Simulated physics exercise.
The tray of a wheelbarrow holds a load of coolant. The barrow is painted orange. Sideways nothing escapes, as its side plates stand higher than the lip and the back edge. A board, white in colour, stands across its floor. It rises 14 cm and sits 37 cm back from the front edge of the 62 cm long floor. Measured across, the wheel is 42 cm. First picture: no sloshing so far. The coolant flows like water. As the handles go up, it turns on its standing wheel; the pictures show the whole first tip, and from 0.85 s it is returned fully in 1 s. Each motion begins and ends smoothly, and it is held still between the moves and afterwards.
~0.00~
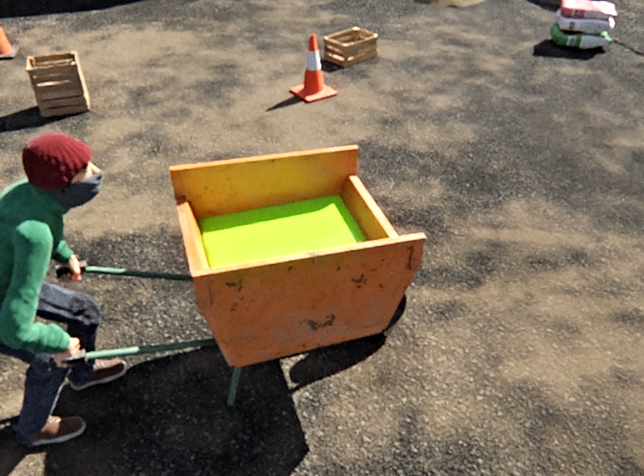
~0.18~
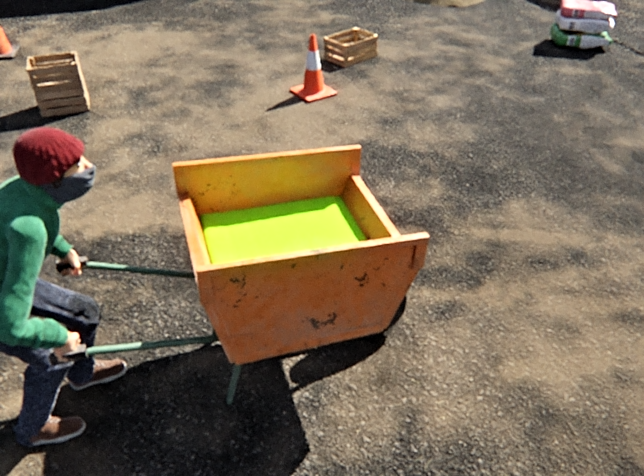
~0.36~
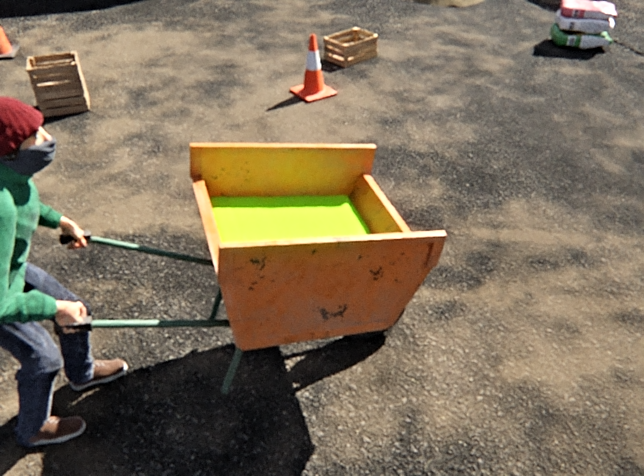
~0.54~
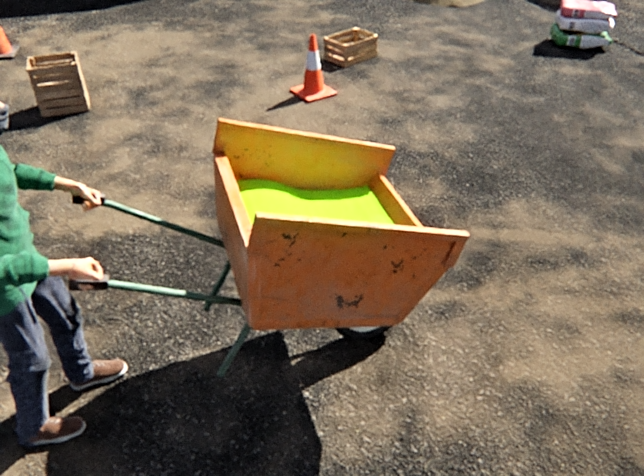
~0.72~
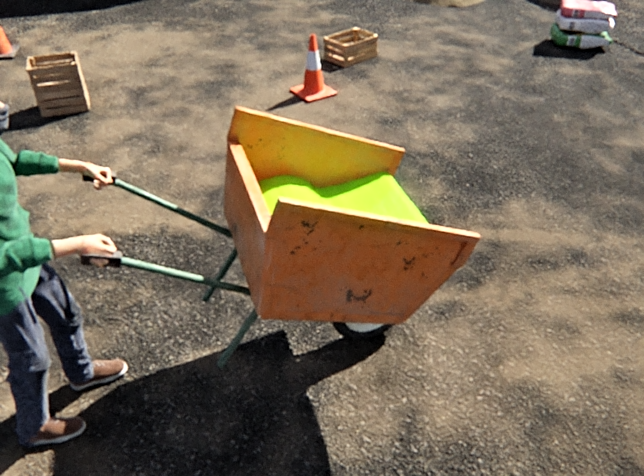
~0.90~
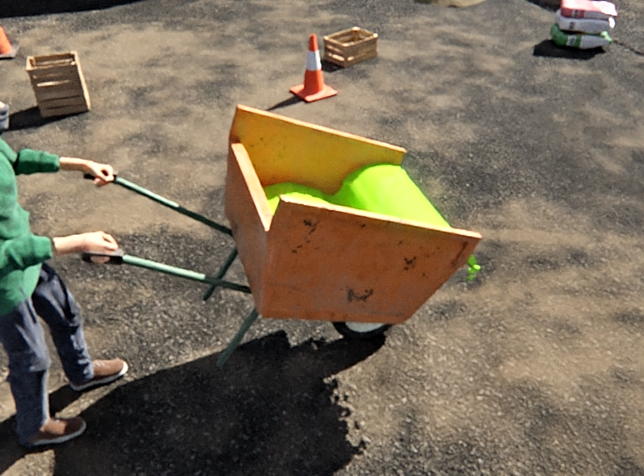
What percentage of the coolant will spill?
About 20 per cent.
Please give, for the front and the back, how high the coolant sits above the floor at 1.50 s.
About 22 cm in front and 10 cm behind.
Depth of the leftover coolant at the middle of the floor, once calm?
I'd say some 18 cm at the middle.
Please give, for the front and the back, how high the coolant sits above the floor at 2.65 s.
The level sits near 18 cm in front and near 16 cm behind.
After 1.50 s the barrow is at 5° forwards, the surface stands 10 cm at the back and 21 cm at the front; 20 per cent is out, over the front.
After 2.10 s the surface stands 20 cm at the back and 17 cm at the front; 20 per cent is out, over the front.
After 2.65 s the surface stands 16 cm at the back and 18 cm at the front; 20 per cent is out, over the front.
After 4.74 s 20 per cent is out, over the front, 20 of 99 litres.
